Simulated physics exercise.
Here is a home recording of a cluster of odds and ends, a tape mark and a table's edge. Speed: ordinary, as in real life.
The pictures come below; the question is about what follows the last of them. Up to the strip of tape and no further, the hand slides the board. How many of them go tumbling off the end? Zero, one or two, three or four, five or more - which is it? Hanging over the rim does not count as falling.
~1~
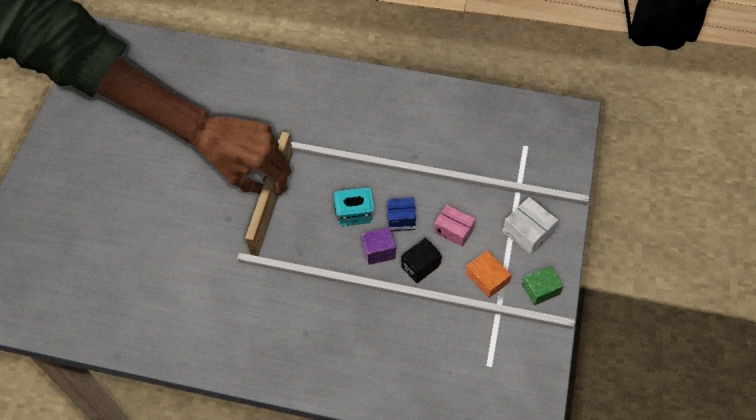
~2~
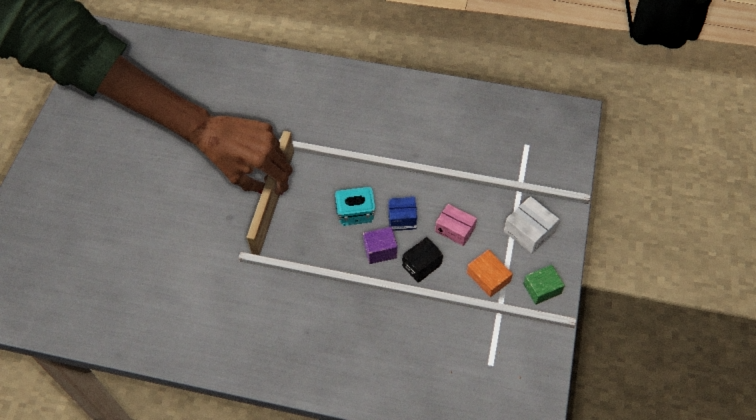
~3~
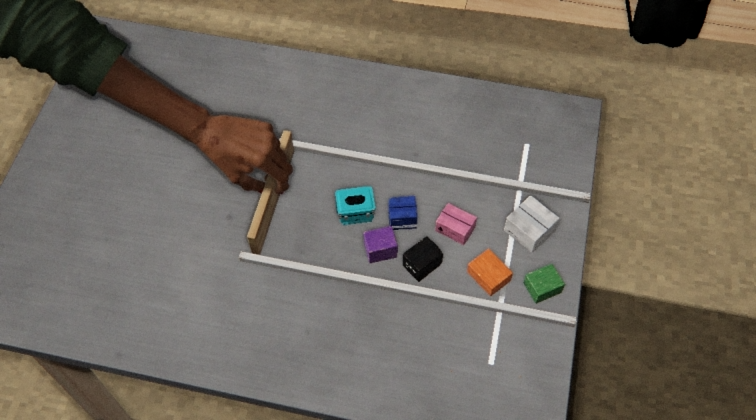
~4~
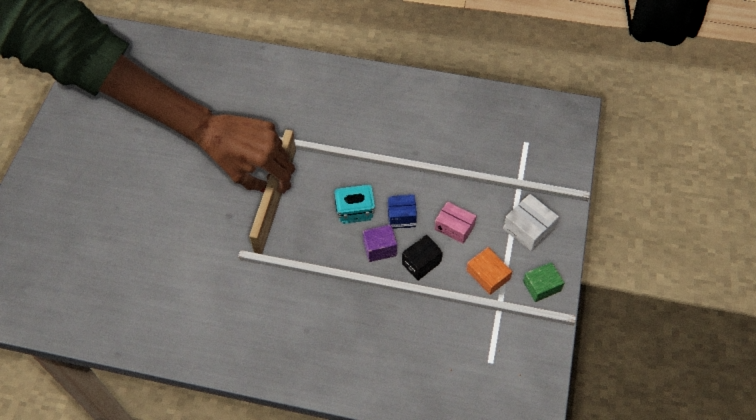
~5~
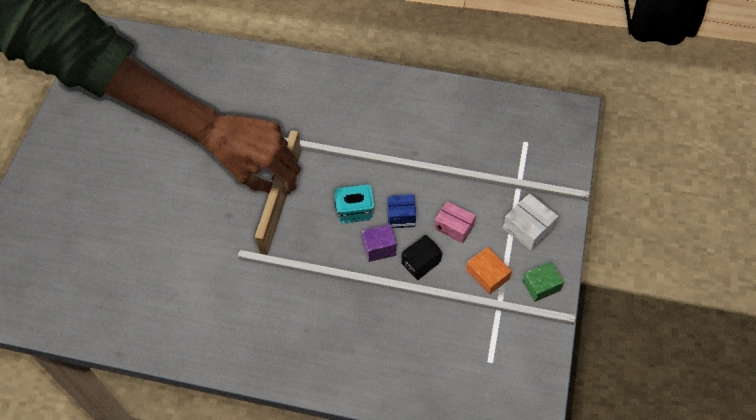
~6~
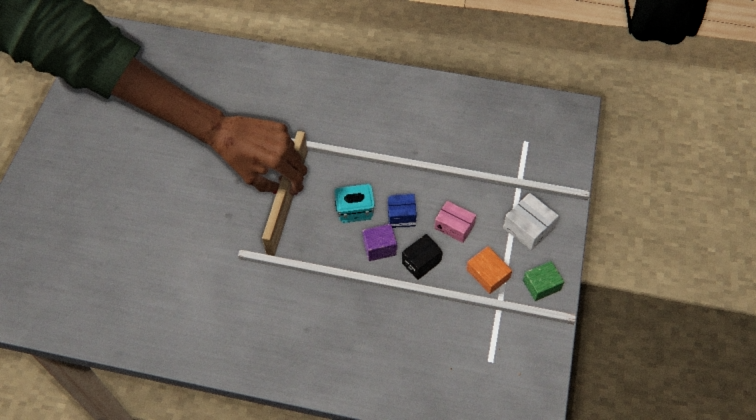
Answer: Three or four.
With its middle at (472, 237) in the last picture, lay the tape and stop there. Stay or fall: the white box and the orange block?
As for the white box, it drops; as for the orange block, it holds.
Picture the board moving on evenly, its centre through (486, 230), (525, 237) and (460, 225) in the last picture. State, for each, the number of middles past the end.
Taking the places in turn, the counts are 2, 4 and 0.
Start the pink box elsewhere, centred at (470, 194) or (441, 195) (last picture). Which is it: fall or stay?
Per position - saved; saved.
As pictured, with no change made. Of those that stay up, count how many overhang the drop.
I make it 1.
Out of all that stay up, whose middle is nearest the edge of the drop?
Result - the orange block.
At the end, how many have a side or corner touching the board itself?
2 are in contact with it.
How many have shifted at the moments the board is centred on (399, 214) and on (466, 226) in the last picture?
Up to then 5, and up to the other point 8.
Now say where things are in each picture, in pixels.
In the first picture, green block (543, 286); white box (530, 226); orange block (488, 274); board (271, 193); tape (509, 248).
In the second picture, white box (531, 225); pink box (456, 225).
In the third picture, orange block (490, 272); board (272, 192).
In the fourth picture, green block (543, 282); turquoise case (355, 205).
In the fifth picture, white box (530, 222); blue box (402, 211).
In the sixth picture, green block (543, 281); white box (531, 222); orange block (489, 270); board (286, 193); tape (510, 244).
Early on, none off yet; green block at rest near (543, 281); white box at rest near (531, 222); orange block at rest near (489, 270).
A while later, none off yet; green block moving near (549, 284); white box travelled about its own width near (563, 225); orange block travelled about its own width near (513, 272).
Finally, the number that fall off is three or four; lost, pink box, white box and green block.
